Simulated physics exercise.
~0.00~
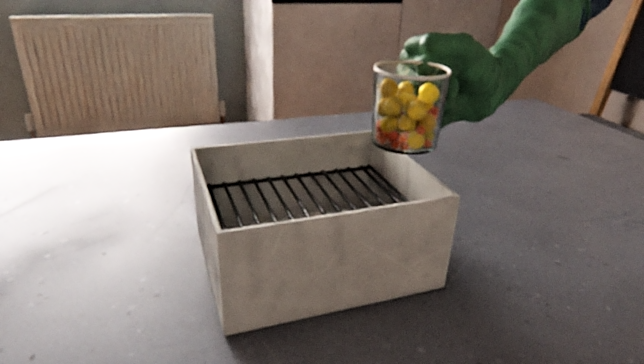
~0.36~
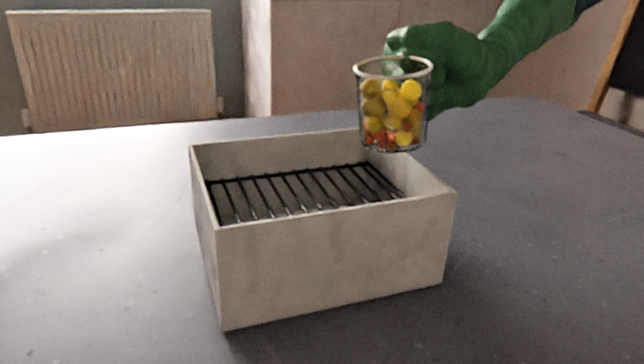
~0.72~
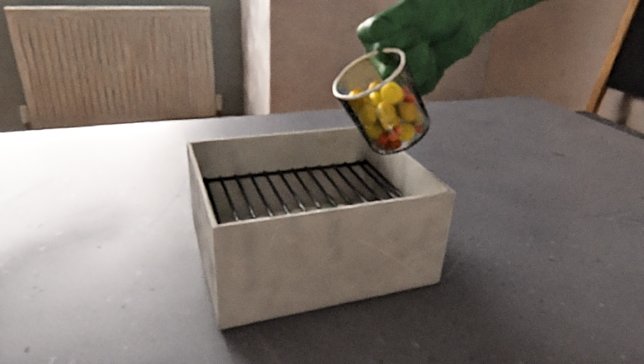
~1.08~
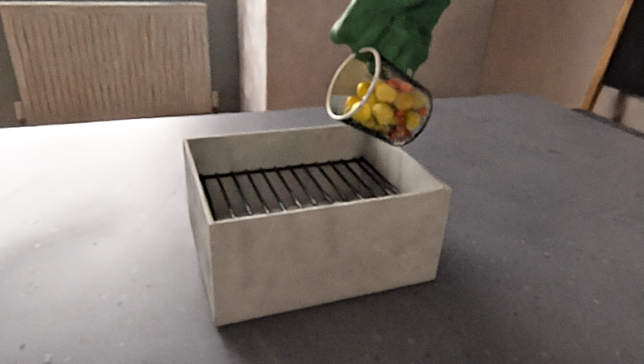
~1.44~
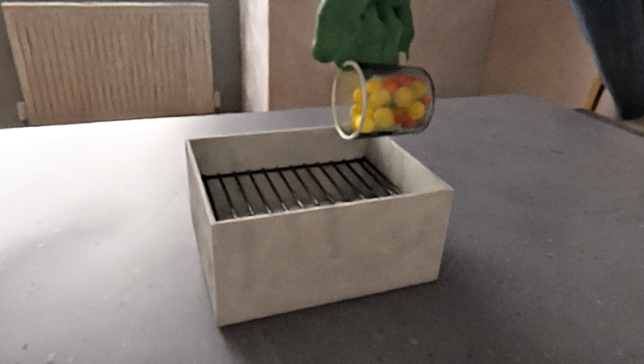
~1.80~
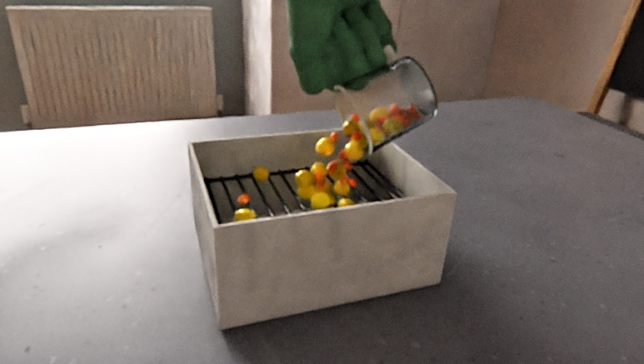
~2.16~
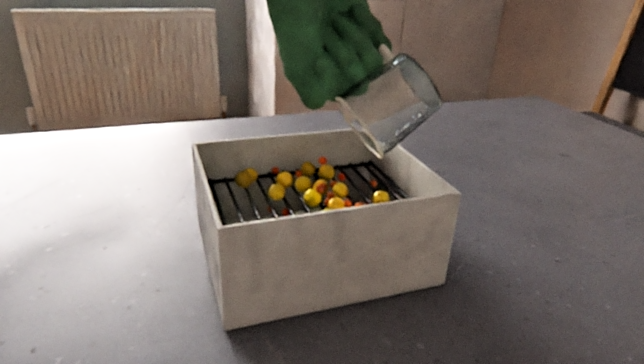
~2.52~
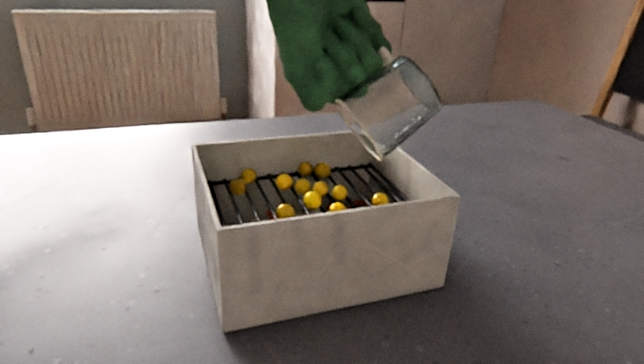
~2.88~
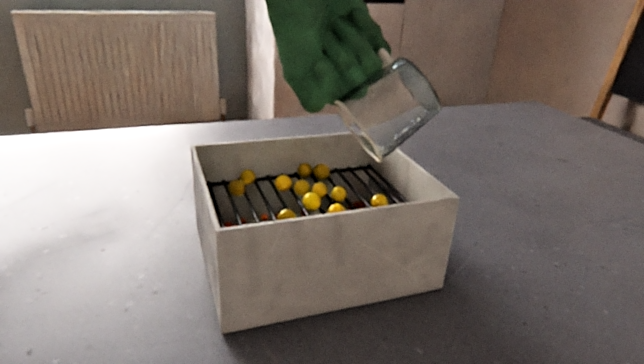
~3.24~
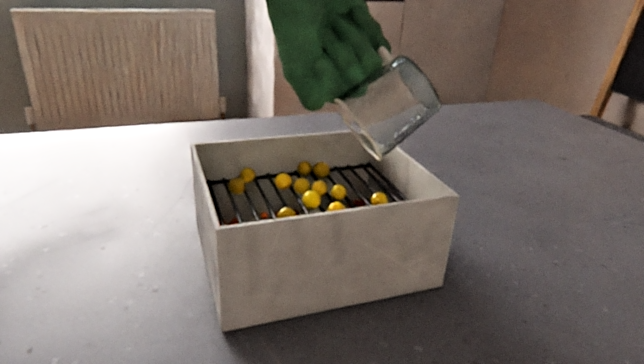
Over a box on a table, a green-gloved hand empties a cup; only yellow balls stay on the rack.
